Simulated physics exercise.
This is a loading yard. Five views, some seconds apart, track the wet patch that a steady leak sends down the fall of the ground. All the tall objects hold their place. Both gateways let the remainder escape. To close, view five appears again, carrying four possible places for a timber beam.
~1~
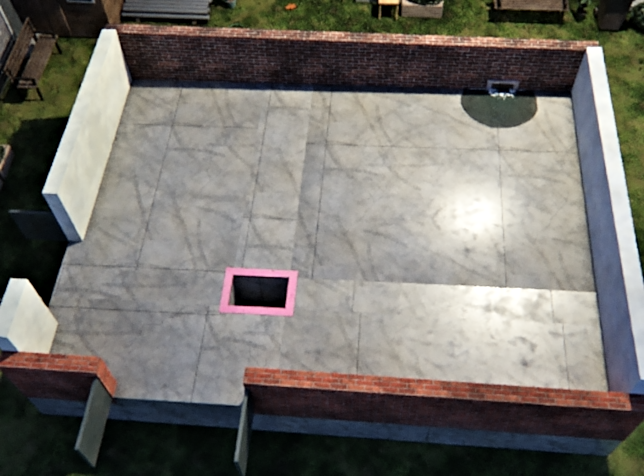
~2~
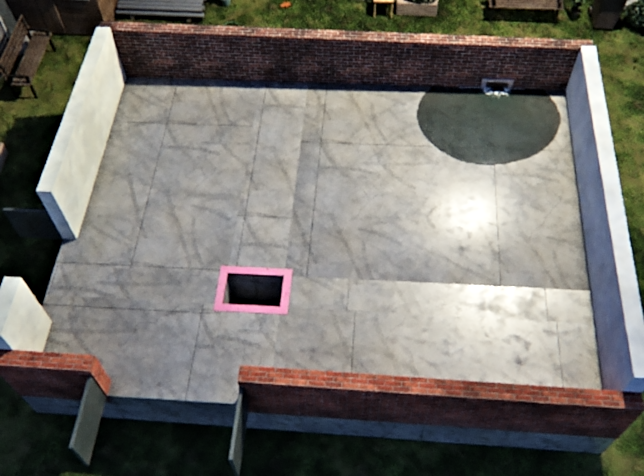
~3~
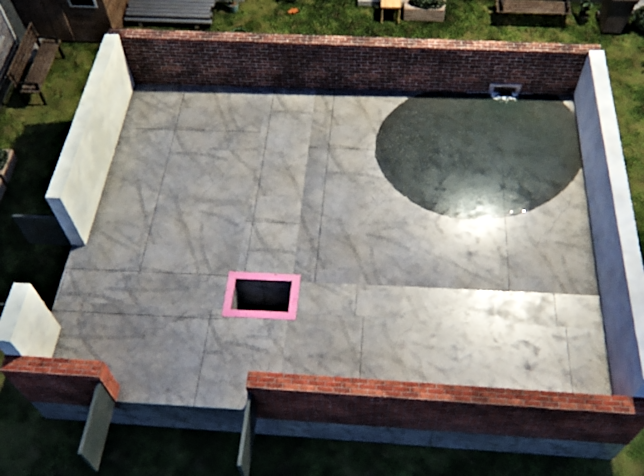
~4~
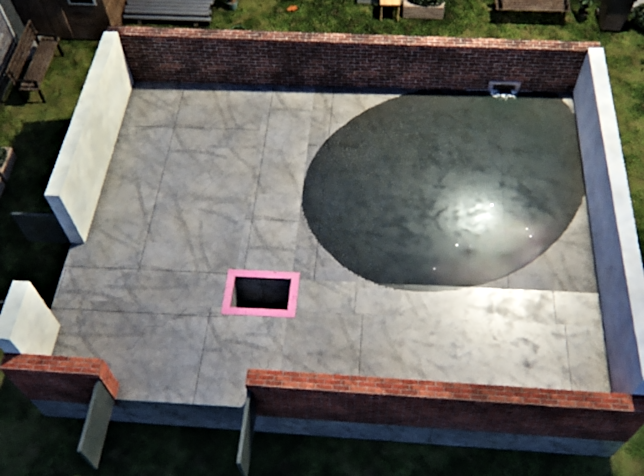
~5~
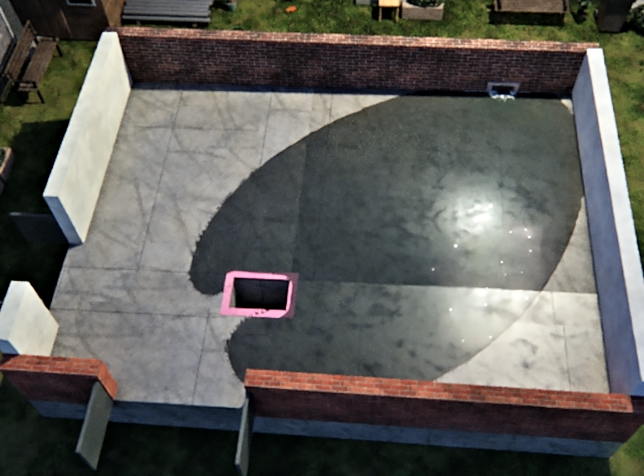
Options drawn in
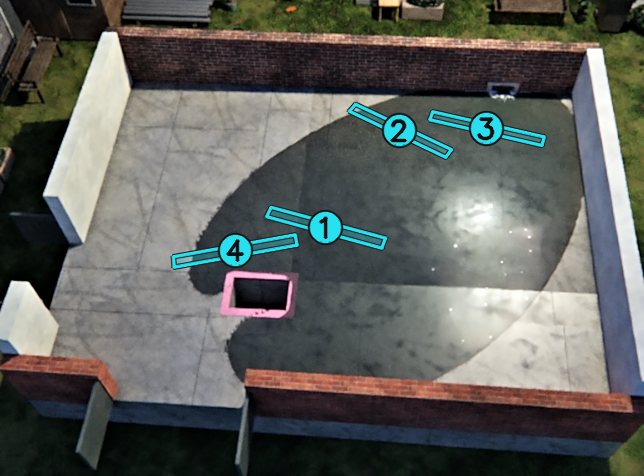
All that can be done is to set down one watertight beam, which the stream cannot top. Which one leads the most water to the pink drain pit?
4 works best here.
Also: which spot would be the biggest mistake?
The answer is 1.
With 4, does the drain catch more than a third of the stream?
No.
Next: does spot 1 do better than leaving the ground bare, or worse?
It is worse.
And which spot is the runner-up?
2.
On the marked copy, 1 from (268, 212) to (383, 243); 2 from (352, 107) to (448, 153); 3 from (431, 115) to (543, 141); 4 from (173, 261) to (296, 239).
For spot 1, about 5 % of the stream runs into the pink drain pit, about 95 % out by the gates.
For spot 2, about 18 % of the stream runs into the pink drain pit, about 82 % out by the gates.
For spot 3, about 8 % of the stream runs into the pink drain pit, about 92 % out by the gates.
For spot 4, about 25 % of the stream runs into the pink drain pit, about 74 % out by the gates.
